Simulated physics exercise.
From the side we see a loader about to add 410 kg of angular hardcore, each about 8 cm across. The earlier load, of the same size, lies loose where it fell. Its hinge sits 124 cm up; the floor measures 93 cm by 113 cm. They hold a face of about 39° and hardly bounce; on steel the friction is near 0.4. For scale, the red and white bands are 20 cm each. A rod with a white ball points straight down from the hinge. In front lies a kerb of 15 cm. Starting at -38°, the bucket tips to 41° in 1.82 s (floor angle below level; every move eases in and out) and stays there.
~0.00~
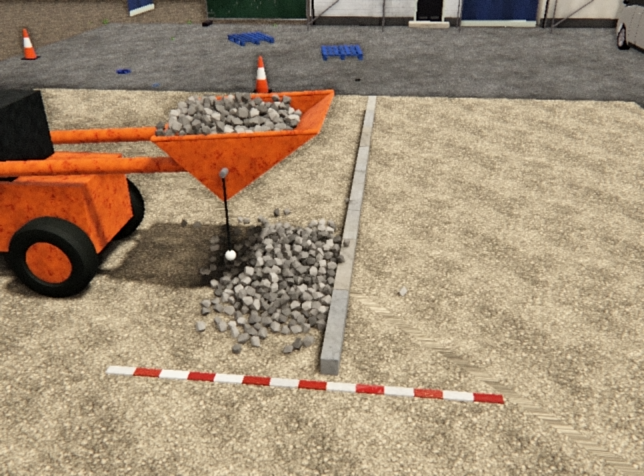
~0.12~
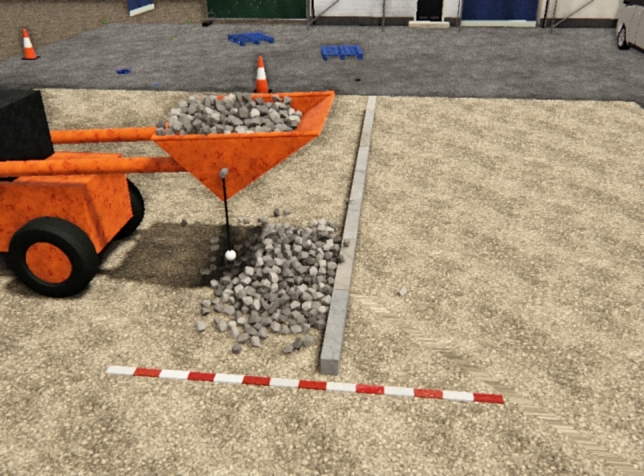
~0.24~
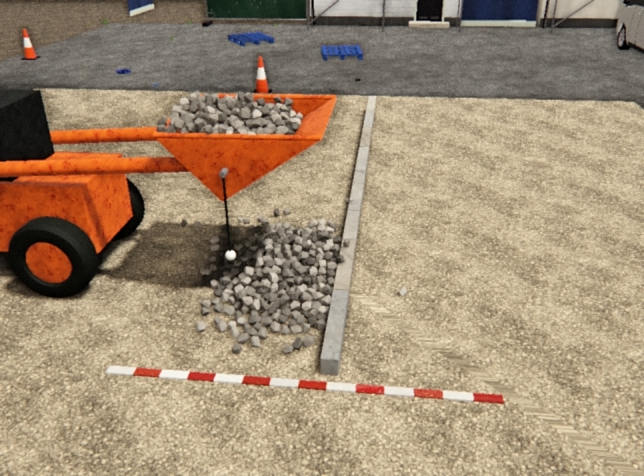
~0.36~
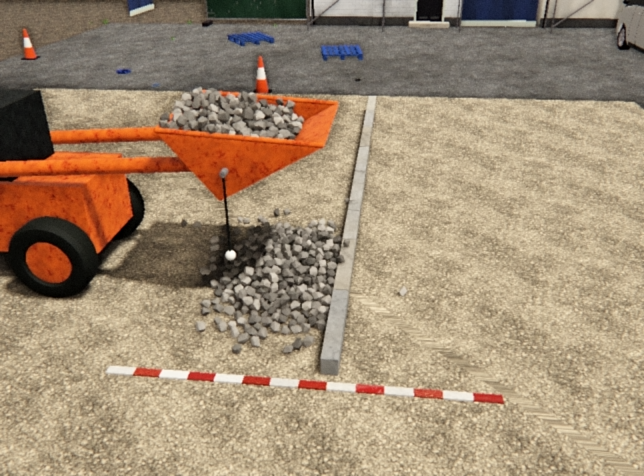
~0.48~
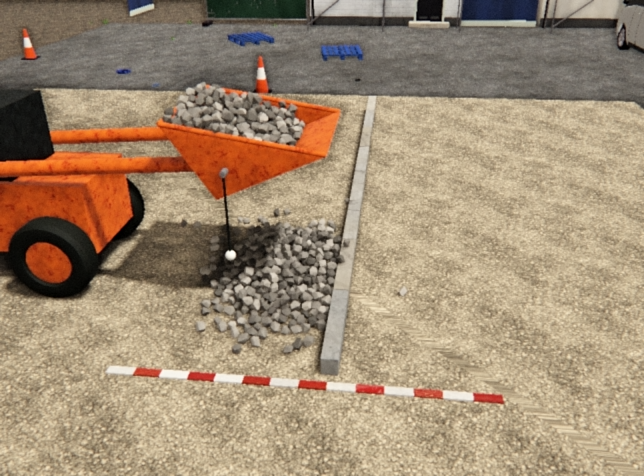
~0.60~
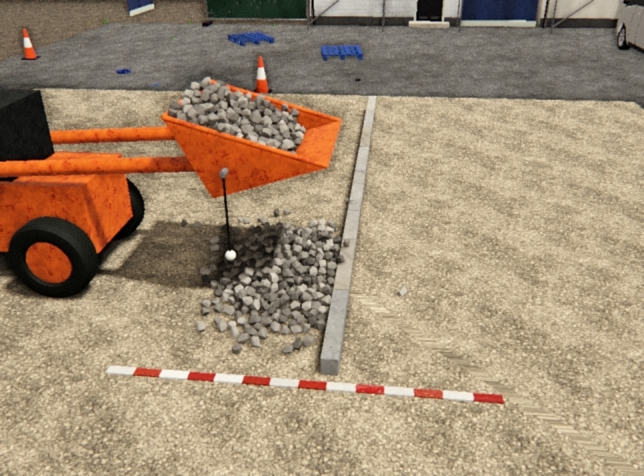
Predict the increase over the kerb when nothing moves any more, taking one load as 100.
Some 49 per cent is added.
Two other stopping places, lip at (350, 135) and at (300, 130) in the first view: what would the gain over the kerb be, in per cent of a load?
About 90 and 30 per cent.
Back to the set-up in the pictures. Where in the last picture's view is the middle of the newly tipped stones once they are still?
Around (349, 267).
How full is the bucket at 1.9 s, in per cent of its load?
It holds some 35 per cent.
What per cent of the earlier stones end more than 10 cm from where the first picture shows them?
About 0 per cent.
After 1.4 s the floor is at 28°; in per cent of one load, 98 in the bucket, 101 on this side of the kerb; the foremost stones are at (344, 264).
After 1.9 s the floor is at 41°; in per cent of one load, 35 in the bucket, 153 on this side of the kerb, 11 over the kerb; the foremost stones are at (397, 278).
After 2.3 s the floor is at 41°; in per cent of one load, 4 in the bucket, 162 on this side of the kerb, 33 over the kerb; the foremost stones are at (447, 288).
After 5.0 s the floor is at 41°; in per cent of one load, 0 in the bucket, 150 on this side of the kerb, 49 over the kerb; the foremost stones are at (472, 287). Net gain over the kerb, 49.
